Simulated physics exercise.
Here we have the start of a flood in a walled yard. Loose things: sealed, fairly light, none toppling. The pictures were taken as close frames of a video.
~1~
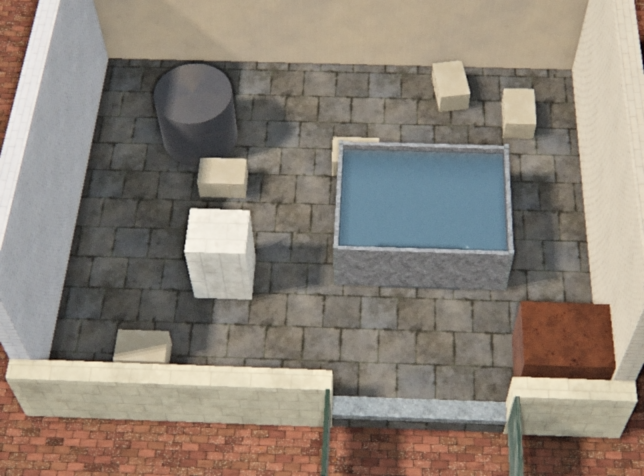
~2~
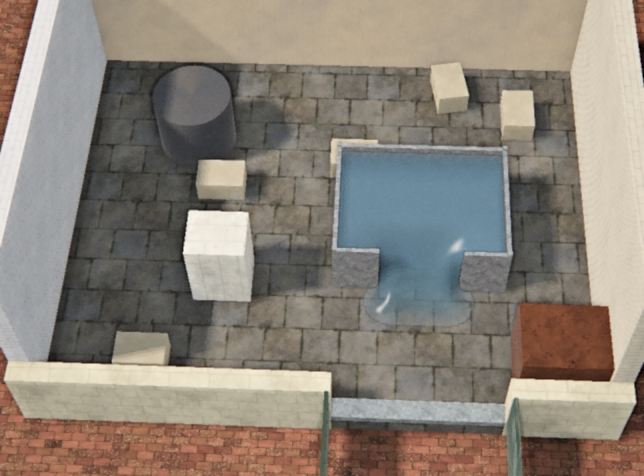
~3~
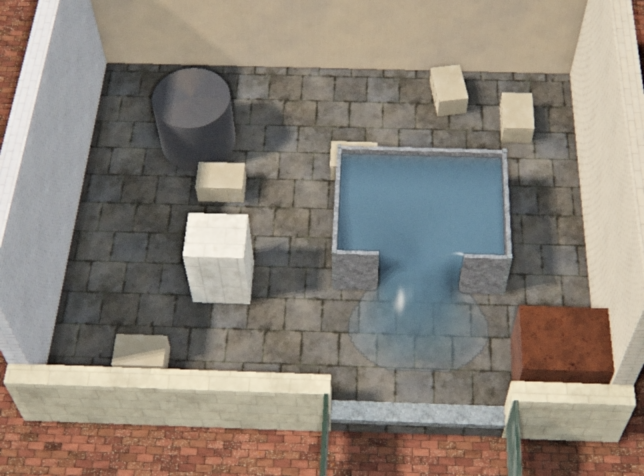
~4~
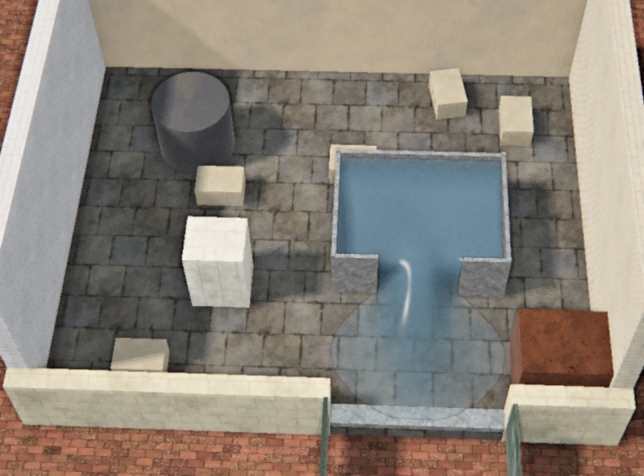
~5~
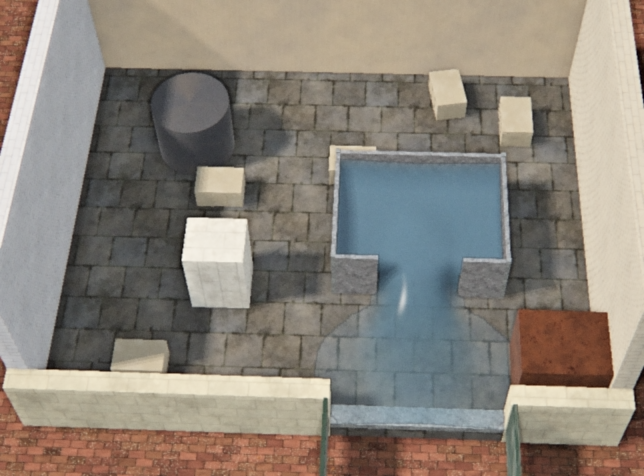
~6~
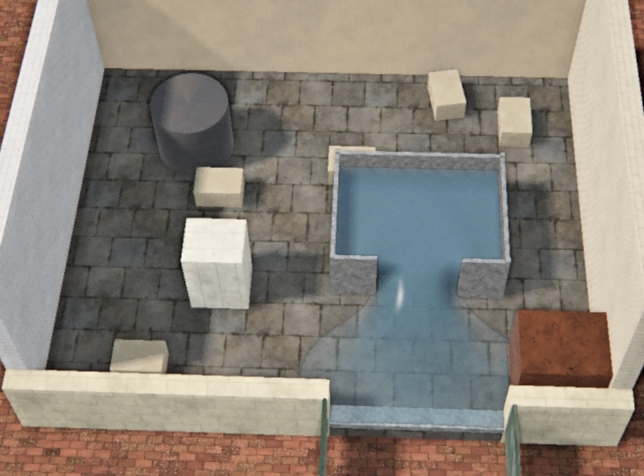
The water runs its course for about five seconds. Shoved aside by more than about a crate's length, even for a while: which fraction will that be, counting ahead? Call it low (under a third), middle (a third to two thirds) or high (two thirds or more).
Low.
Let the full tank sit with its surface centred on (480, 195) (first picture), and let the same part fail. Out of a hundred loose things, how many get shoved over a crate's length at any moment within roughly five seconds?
I make it 0 per cent.
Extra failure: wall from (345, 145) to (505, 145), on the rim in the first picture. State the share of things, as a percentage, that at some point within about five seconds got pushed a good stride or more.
I'd put it around 80 percent.
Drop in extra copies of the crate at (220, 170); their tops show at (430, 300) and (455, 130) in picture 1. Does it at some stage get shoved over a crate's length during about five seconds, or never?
Result by item: Gets dislodged / stays where it is.
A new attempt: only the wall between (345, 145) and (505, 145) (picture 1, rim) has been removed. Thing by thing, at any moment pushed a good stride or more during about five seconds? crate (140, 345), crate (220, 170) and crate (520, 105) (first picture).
In turn: Stayed within it, moved that far, moved that far.
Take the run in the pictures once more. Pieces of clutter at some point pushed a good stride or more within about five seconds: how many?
By my reckoning the answer is 0.
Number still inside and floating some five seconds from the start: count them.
The answer is 0.
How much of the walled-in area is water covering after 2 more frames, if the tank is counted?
20 in a hundred, roughly.
A moment on, 0 of 5 are well off their spots; 0 afloat.
Next, 0 of 5 are well off their spots; 0 afloat.
Later, 0 of 5 are well off their spots; 0 afloat.
In the end, 0 of 5 are well off their spots, and 0 have been at some point; 0 afloat.
